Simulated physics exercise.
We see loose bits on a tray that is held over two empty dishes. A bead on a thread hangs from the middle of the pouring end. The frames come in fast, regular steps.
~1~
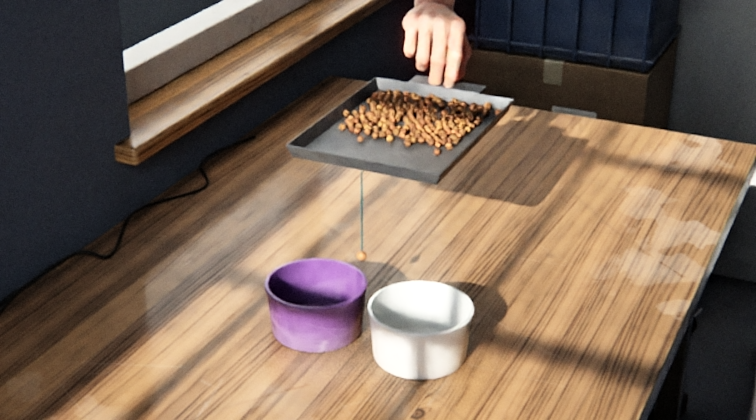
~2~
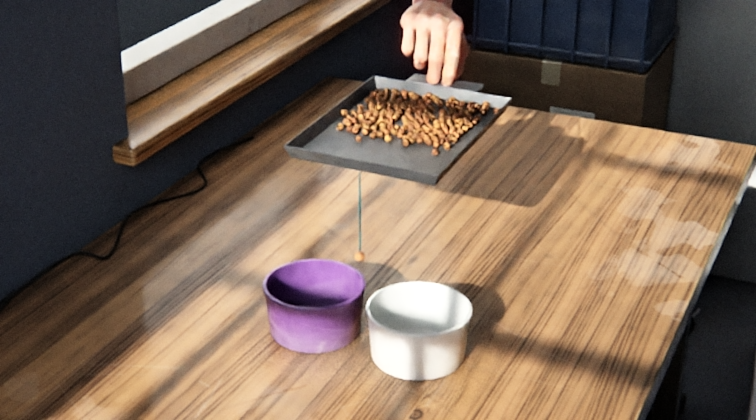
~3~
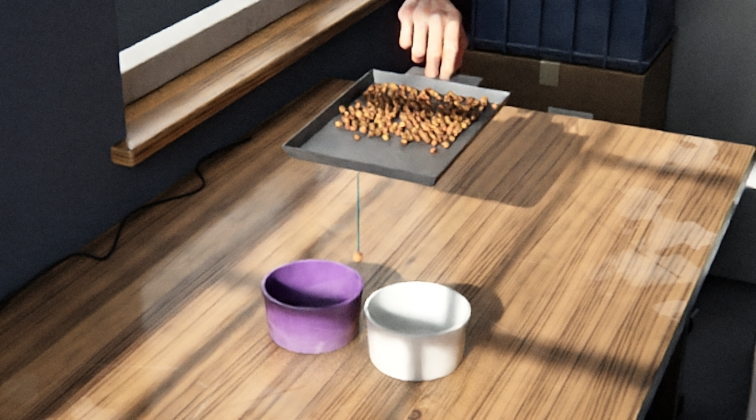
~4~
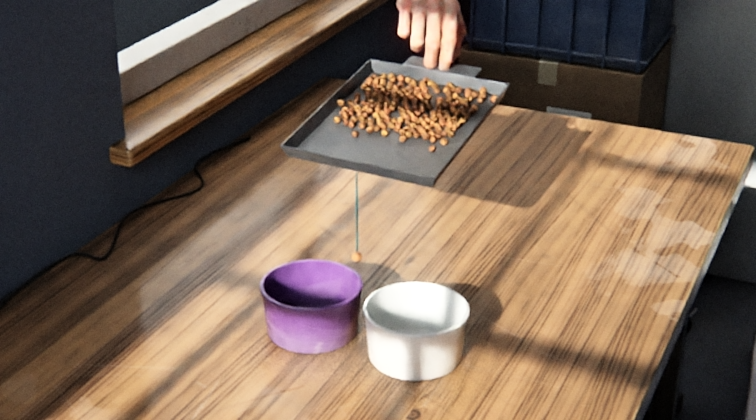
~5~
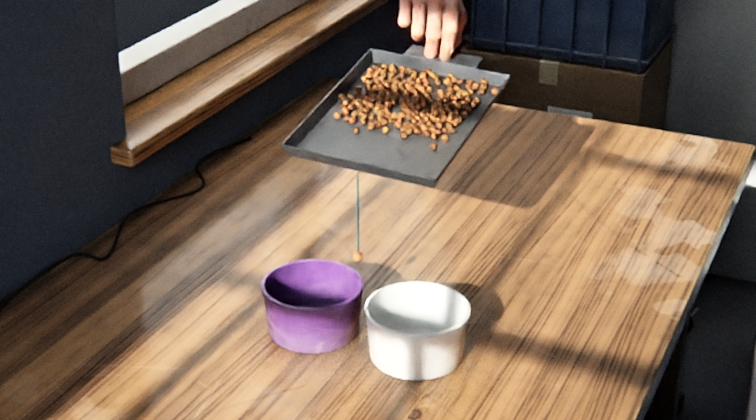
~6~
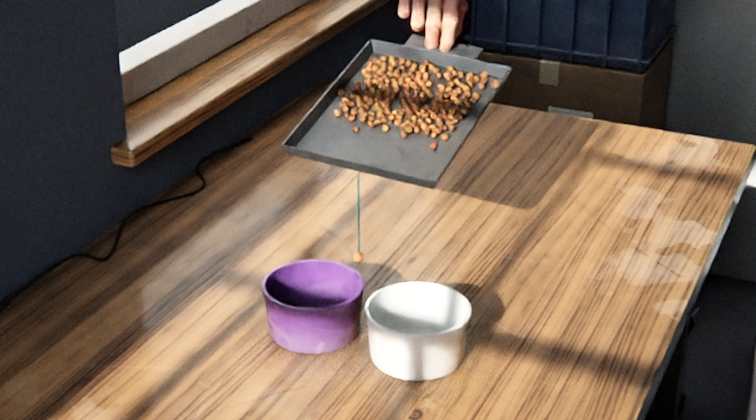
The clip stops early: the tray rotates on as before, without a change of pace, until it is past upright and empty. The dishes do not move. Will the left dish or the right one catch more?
It favours the right-hand dish.
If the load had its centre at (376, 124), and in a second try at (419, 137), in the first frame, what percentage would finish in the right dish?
In turn 60 and 70 in a hundred.
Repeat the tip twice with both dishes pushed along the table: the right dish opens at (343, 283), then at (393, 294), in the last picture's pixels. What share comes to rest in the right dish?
The first gives 40 %, the second 80 %.
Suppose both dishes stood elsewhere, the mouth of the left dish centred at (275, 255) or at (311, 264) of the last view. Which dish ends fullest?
One: The right-hand dish. Two: The right-hand dish.
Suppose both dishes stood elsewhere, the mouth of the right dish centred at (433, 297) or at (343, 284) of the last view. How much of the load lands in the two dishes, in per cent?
In turn 90 and 40 in a hundred.
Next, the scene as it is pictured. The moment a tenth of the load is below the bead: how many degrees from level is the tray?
At some 45 degrees.
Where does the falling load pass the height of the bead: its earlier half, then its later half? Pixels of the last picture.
Around (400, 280) and then (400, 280).
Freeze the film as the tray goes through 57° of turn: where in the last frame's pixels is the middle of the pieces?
Roughly at (393, 172).
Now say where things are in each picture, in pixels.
In the first frame, corners of the pouring end near (293, 144) and (437, 171), level; middle of the load near (412, 117), cereal balls; left dish near (294, 324); right dish near (400, 351); bead on its thread near (362, 256).
In the second frame, corners of the pouring end near (291, 145) and (435, 172), level; middle of the load near (410, 116).
In the third frame, corners of the pouring end near (289, 145) and (433, 174), tipped barely, lowest at the right corner; middle of the load near (408, 113).
In the fourth frame, corners of the pouring end near (287, 144) and (432, 175), tipped a little, lowest at the right corner; middle of the load near (406, 106).
In the fifth frame, corners of the pouring end near (288, 143) and (433, 176), tipped a little, lowest at the right corner; middle of the load near (407, 100).
In the sixth frame, corners of the pouring end near (289, 143) and (433, 178), tipped a little, lowest at the right corner; middle of the load near (407, 95); left dish near (291, 326); right dish near (398, 352).
Shortly afterwards, tray tipped steeply; the bulk on the tray; a little in the right dish; a little in the left dish; only a few outside both; only a few in the air.
Next, tray tipped right over; near two thirds in the right dish; near a quarter in the left dish; a little outside both; only a few in the air.
Some moments later, tray tipped past a quarter turn; the bulk in the right dish; near a quarter in the left dish; a little outside both.
In the end, tray tipped past a quarter turn; the bulk in the right dish; near a quarter in the left dish; a little outside both.
